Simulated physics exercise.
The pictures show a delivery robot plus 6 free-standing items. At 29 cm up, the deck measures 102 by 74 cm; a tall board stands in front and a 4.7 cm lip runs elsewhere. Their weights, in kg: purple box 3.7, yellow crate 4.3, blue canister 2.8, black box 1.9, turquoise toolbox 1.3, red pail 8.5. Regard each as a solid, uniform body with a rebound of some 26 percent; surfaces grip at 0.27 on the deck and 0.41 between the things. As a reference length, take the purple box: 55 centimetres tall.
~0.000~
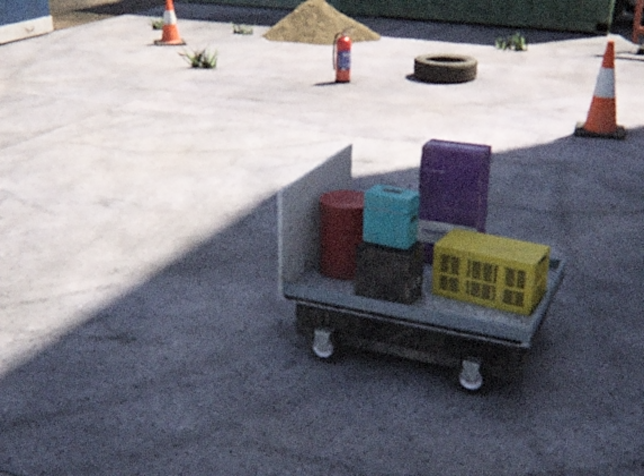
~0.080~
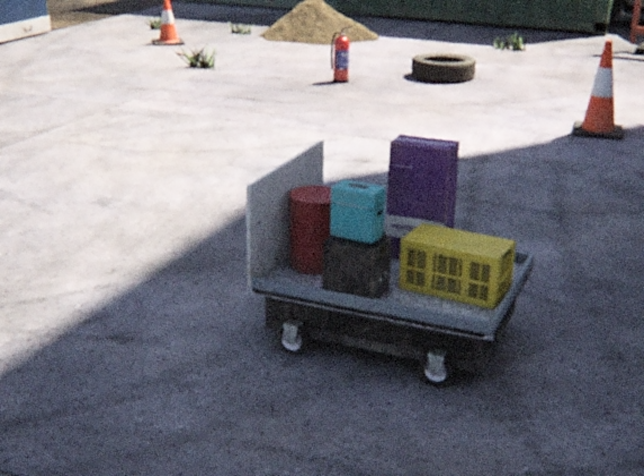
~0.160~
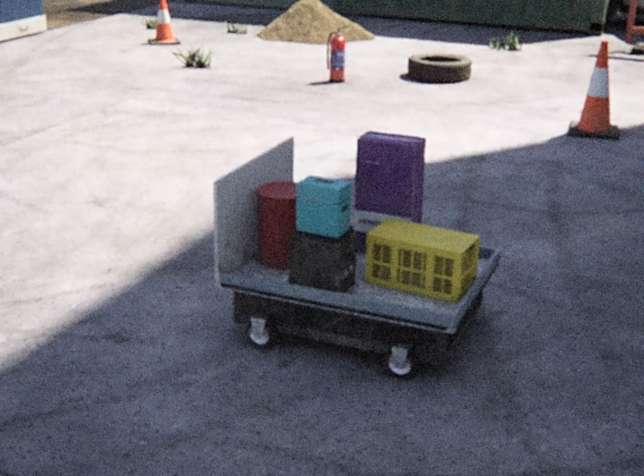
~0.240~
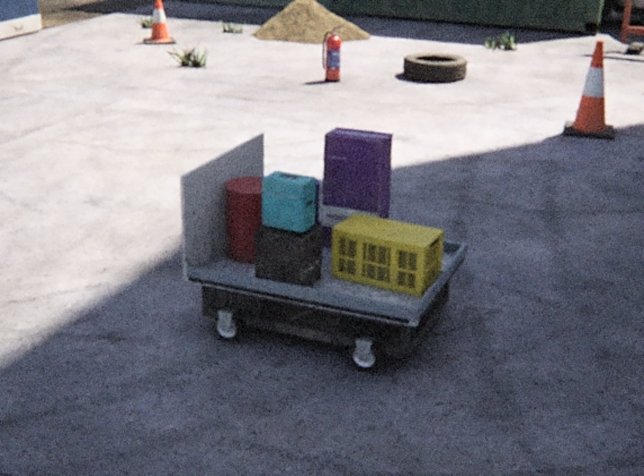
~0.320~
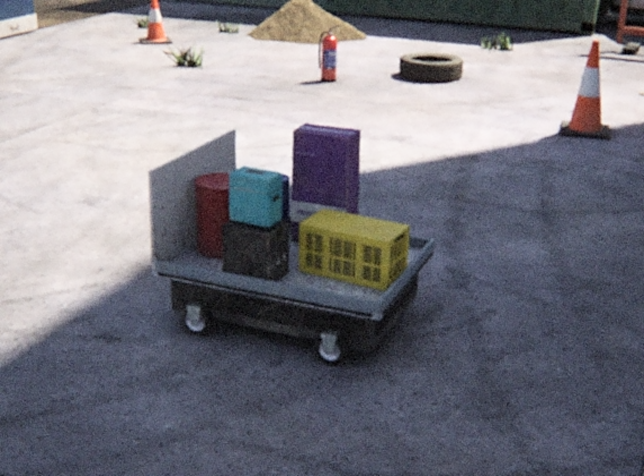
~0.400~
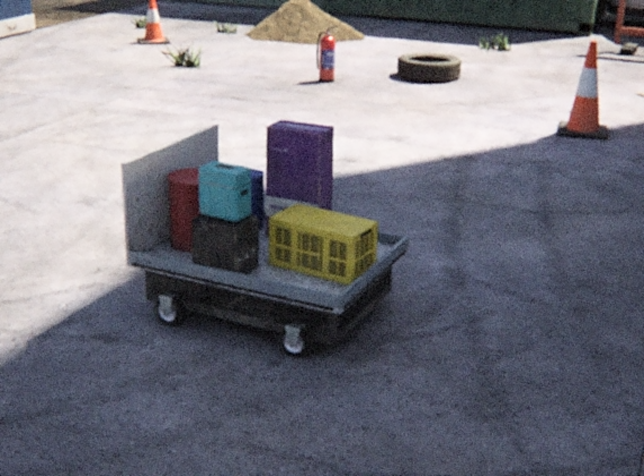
A loaded platform cart rolls steadily left across the pavement, carrying boxes and containers.
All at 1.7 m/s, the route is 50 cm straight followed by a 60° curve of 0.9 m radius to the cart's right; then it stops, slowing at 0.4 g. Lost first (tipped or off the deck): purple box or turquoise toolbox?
Lost first: The second.
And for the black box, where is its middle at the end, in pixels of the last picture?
At about (182, 136).
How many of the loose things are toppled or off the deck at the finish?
The count comes out at 2.
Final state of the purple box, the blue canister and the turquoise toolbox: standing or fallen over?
Final state - purple box: Remains on its base; blue canister: Goes over; turquoise toolbox: Goes over.
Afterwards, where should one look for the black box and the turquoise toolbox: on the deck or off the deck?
Black box: In bounds; turquoise toolbox: Out of bounds.
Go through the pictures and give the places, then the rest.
In the first picture, 0 cm covered; purple box (453, 205); turquoise toolbox (391, 217).
In the second picture, 14 cm covered; black box (357, 266); red pail (316, 230).
In the third picture, 27 cm covered; yellow crate (422, 259).
In the fourth picture, 41 cm covered; black box (289, 255); red pail (252, 220).
In the fifth picture, 54 cm covered; yellow crate (354, 249).
In the sixth picture, 68 cm covered, turned 4°; purple box (299, 182); turquoise toolbox (225, 191) shifted 2 cm.
Around 0.60 s, 102 cm covered, turned 24°; turquoise toolbox at 4° to upright near (161, 172); purple box shifted 10 cm near (254, 169); red pail at 5° to upright.
Around 0.90 s, 153 cm covered, turned 55°; turquoise toolbox now off the deck; purple box shifted 24 cm near (224, 144); red pail at 34° to upright.
Around 1.20 s, 198 cm covered, turned 60°; purple box shifted 26 cm near (222, 122); blue canister at 24° to upright; red pail at 12° to upright.
Finally (2.6 s), off the deck, turquoise toolbox; on their side or leaning hard on the deck, blue canister; not toppled but over 10 cm from the start, purple box, yellow crate and red pail; black box still in place (within 10 cm). Final places as that camera would see them, purple box near (223, 110), turquoise toolbox near (70, 229). Purple box was never lost; turquoise toolbox went at 0.66 s.
